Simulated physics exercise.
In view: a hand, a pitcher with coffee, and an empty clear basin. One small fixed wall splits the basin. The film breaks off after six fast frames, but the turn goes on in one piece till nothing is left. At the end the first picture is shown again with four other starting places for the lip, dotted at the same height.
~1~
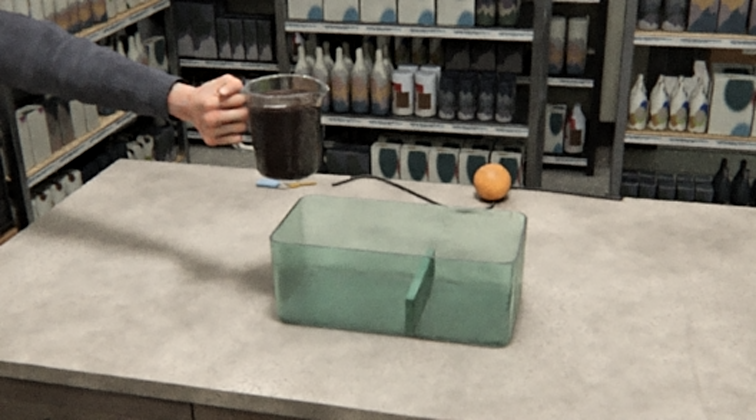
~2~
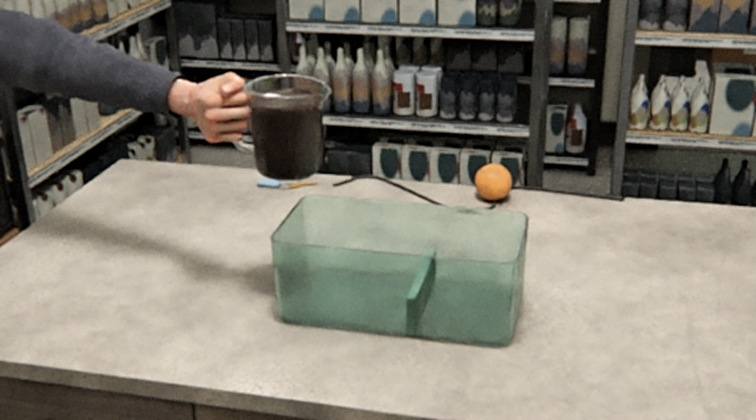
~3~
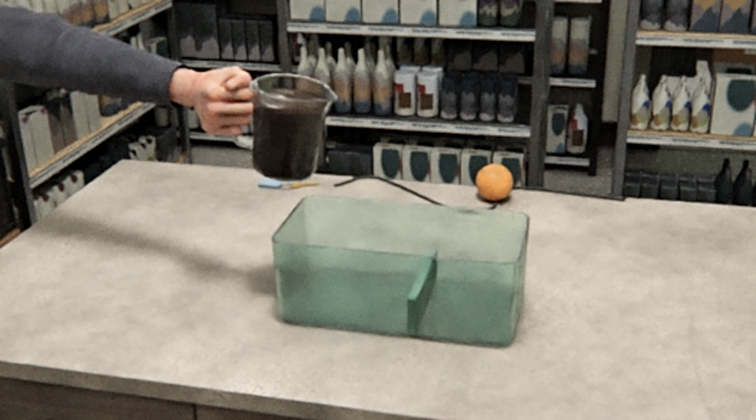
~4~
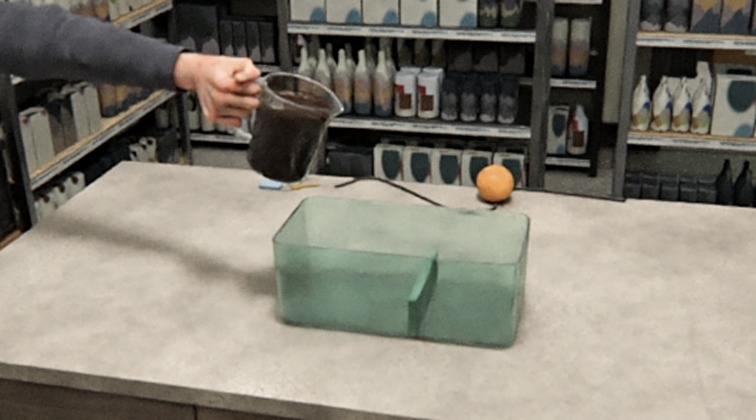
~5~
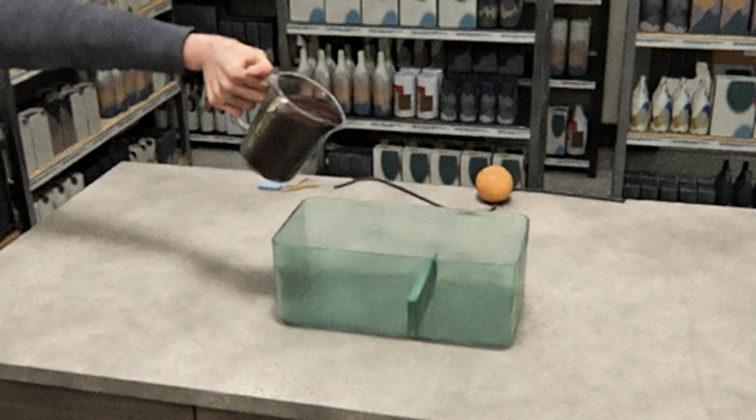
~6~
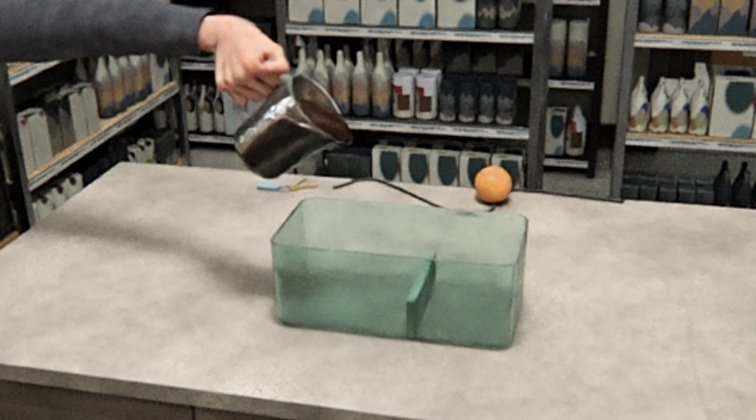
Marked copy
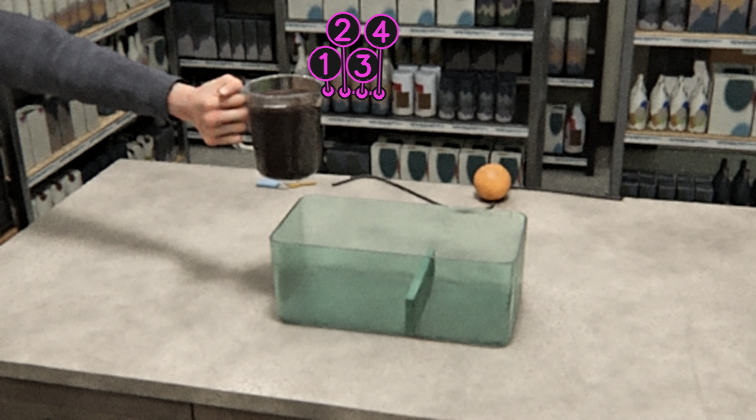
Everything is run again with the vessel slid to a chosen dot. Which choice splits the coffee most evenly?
I would pick spot 4.
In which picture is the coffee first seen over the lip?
In picture 6.
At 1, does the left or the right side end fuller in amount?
More ends on the left.
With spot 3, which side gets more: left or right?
The left side.
On the marked copy, 1 at (328, 90); 2 at (344, 91); 3 at (361, 92); 4 at (379, 93).
With 1, about 92 % ends left of the wall and 4 % right of it; 4 % is lost outside.
With 2, about 89 % ends left of the wall and 6 % right of it; 5 % is lost outside.
With 3, about 81 % ends left of the wall and 16 % right of it; 3 % is lost outside.
With 4, about 56 % ends left of the wall and 41 % right of it; 3 % is lost outside.
